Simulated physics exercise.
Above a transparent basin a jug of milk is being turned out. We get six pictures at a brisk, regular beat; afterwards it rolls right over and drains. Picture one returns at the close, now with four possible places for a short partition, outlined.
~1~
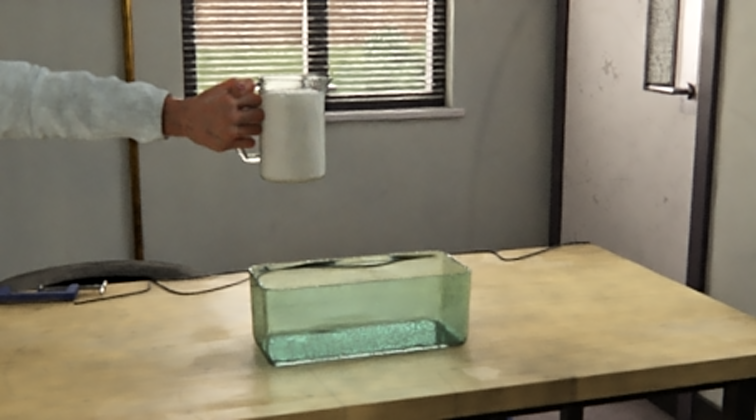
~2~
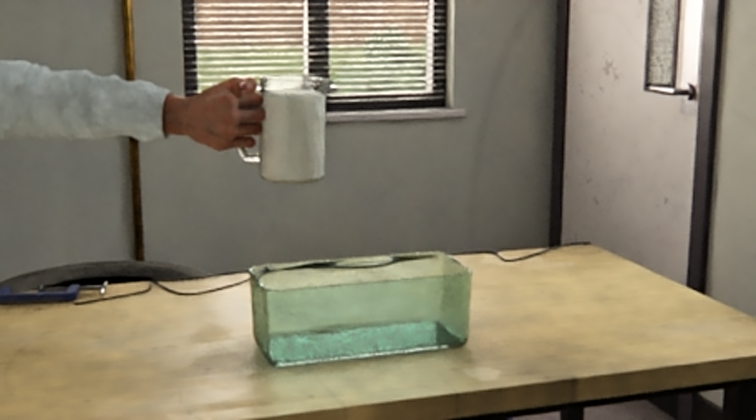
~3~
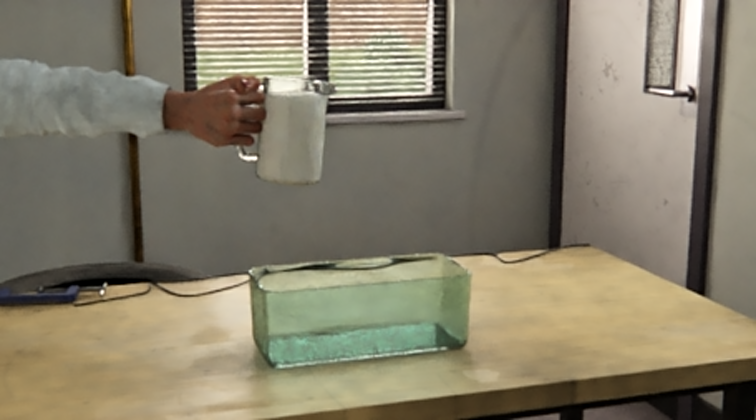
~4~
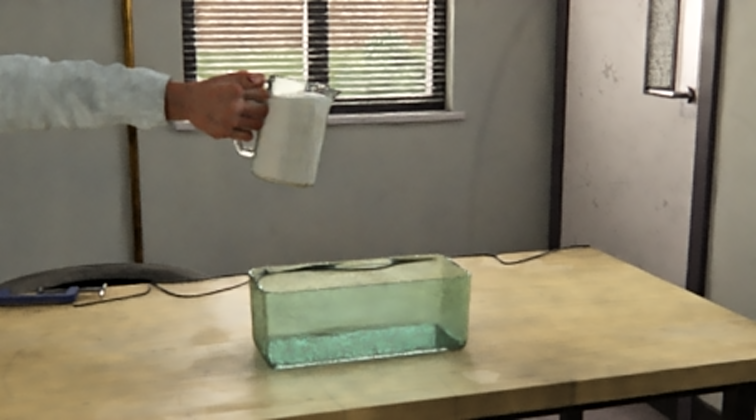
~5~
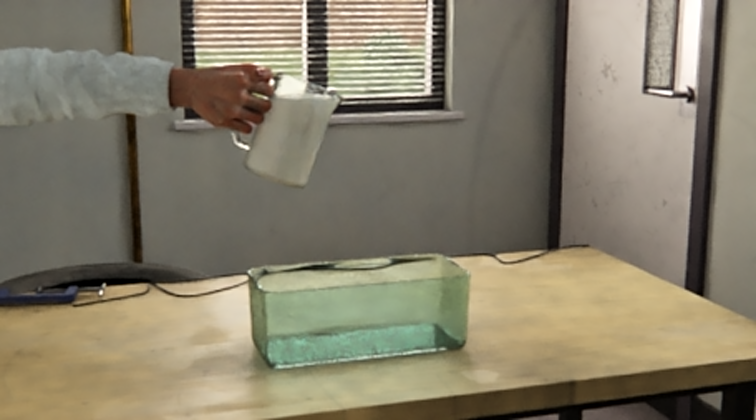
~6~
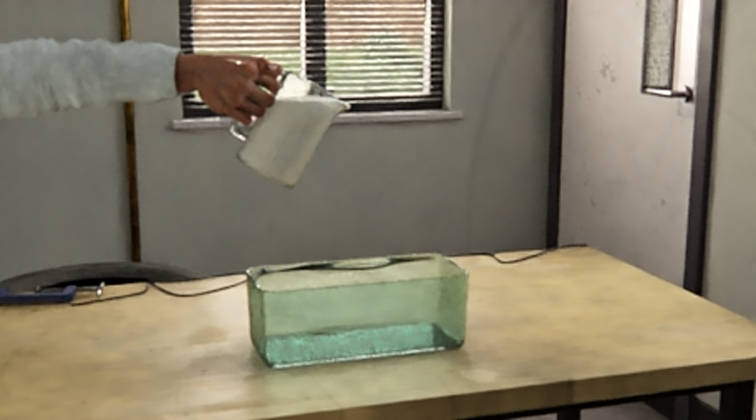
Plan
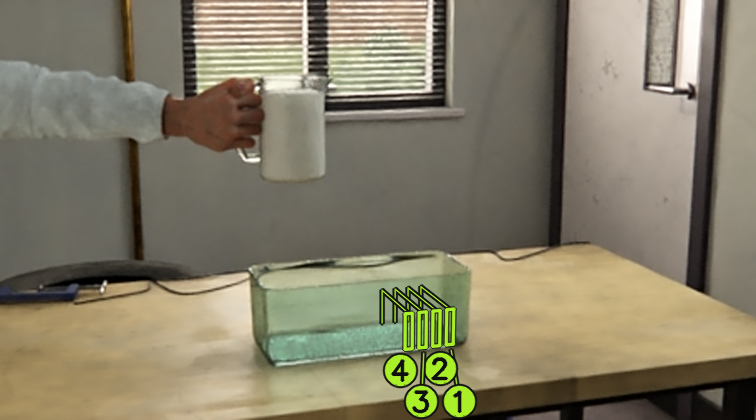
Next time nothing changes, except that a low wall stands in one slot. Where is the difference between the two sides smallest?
Position 3.
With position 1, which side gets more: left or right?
More ends on the left.
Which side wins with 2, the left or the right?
The left side.
On the marked copy, 1 at (451, 349); 2 at (437, 351); 3 at (423, 352); 4 at (409, 354).
With 1, about 92 % ends left of the wall and 3 % right of it; 5 % is lost outside.
With 2, about 89 % ends left of the wall and 5 % right of it; 6 % is lost outside.
With 3, about 46 % ends left of the wall and 50 % right of it; 4 % is lost outside.
With 4, about 16 % ends left of the wall and 81 % right of it; 3 % is lost outside.
